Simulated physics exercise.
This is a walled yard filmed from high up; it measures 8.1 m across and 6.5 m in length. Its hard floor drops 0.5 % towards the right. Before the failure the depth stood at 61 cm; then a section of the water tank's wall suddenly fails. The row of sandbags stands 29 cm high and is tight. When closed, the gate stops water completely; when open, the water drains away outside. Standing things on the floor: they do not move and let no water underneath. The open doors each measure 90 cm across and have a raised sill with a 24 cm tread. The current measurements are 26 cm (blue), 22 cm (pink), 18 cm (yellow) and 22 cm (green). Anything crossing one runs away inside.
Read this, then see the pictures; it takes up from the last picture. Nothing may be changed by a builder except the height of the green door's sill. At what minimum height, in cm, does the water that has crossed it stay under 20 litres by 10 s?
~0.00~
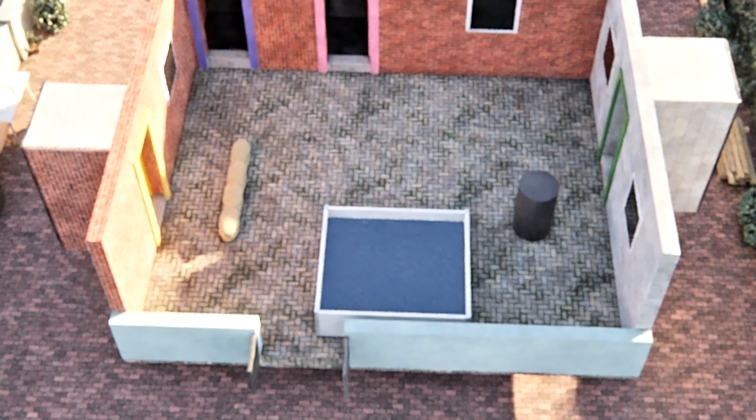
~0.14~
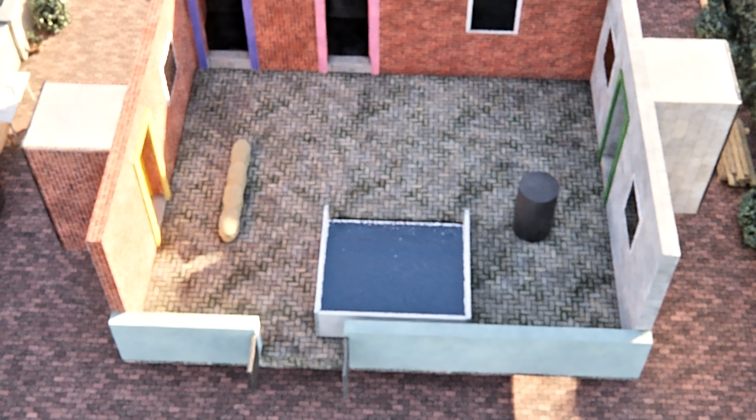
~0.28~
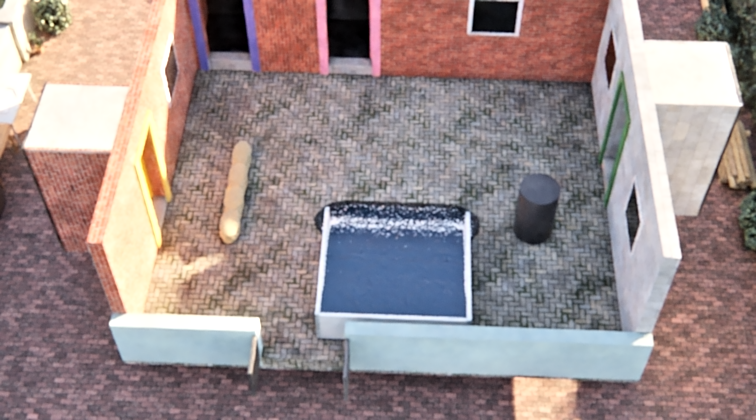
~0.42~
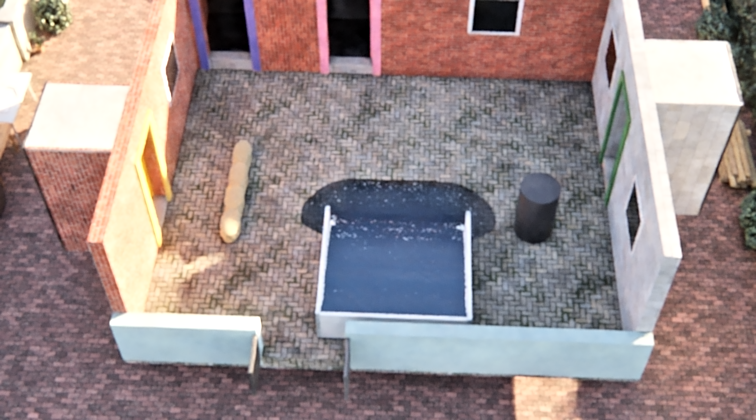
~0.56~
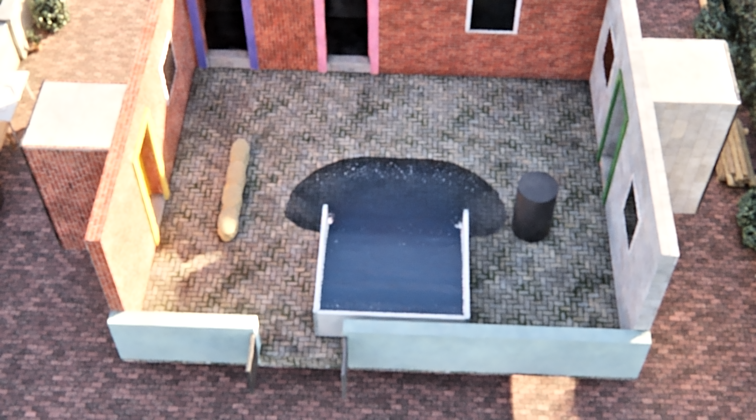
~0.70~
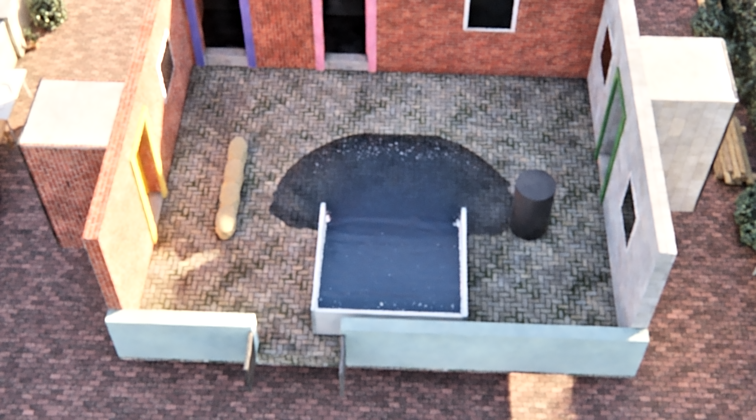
From about 6 cm.
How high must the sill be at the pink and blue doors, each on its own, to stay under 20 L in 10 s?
Some 21 cm for pink, some 13.5 cm for blue.
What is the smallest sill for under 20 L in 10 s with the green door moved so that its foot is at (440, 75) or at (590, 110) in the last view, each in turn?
Around 23 and 20 cm respectively.
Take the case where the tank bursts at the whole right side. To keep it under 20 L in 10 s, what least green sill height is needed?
With that break, close to 8.0 cm.
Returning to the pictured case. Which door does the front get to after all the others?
It's the yellow one.
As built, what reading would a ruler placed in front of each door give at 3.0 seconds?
Lab note, cm: Blue 14; pink 25; yellow 0; green 3.
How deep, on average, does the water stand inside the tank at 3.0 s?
It averages near 14 cm.
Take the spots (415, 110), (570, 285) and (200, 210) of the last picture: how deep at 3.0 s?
Going through the spots in order gives 7, 0 and 0 centimetres.
After 1.4 s water covers 40 % of the floor, deepest (27 cm) near (403, 72); it has not reached the green door.
After 3.0 s water covers 55 % of the floor, deepest (41 cm) near (579, 78); 3 cm at the green door, 0 litres in over its 22 cm sill.
After 10.0 s water covers 95 % of the floor, deepest (14 cm) near (309, 315); 7 cm at the green door, 0 litres in over its 22 cm sill.
At the green door as built, the water arrived by 2.6 s and peaked near 11 cm at 4.4 s.
Run again over the same 10 s with other heights there, 29 litres in over 5 cm, 10 litres over 7 cm. The limit of 20 litres is kept from about 6 cm up.
